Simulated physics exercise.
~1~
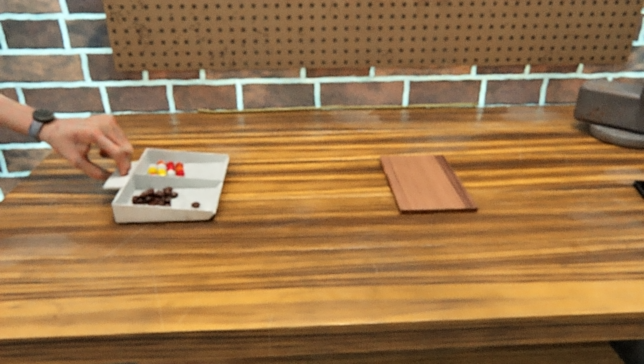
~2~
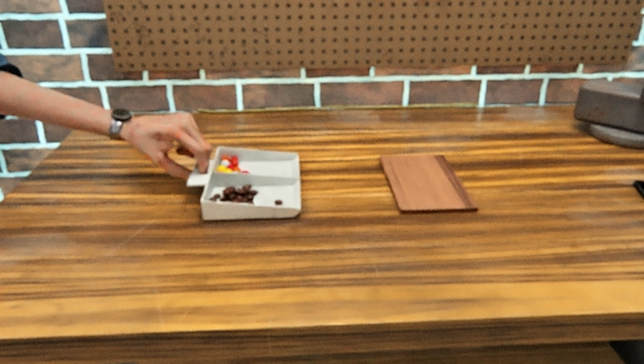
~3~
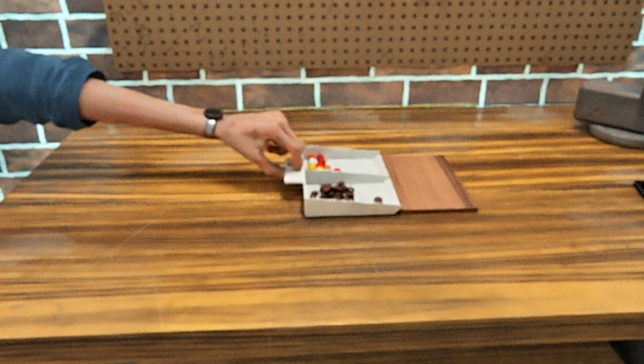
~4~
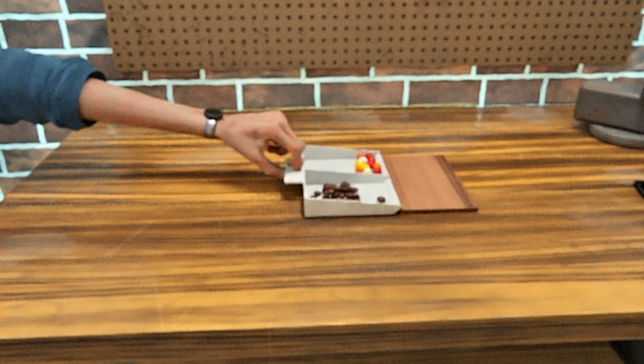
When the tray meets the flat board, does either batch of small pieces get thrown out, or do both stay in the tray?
Both batches stay in the tray. The red and yellow pieces at the back slide to the right within their section, and the dark pieces at the front stay inside too.
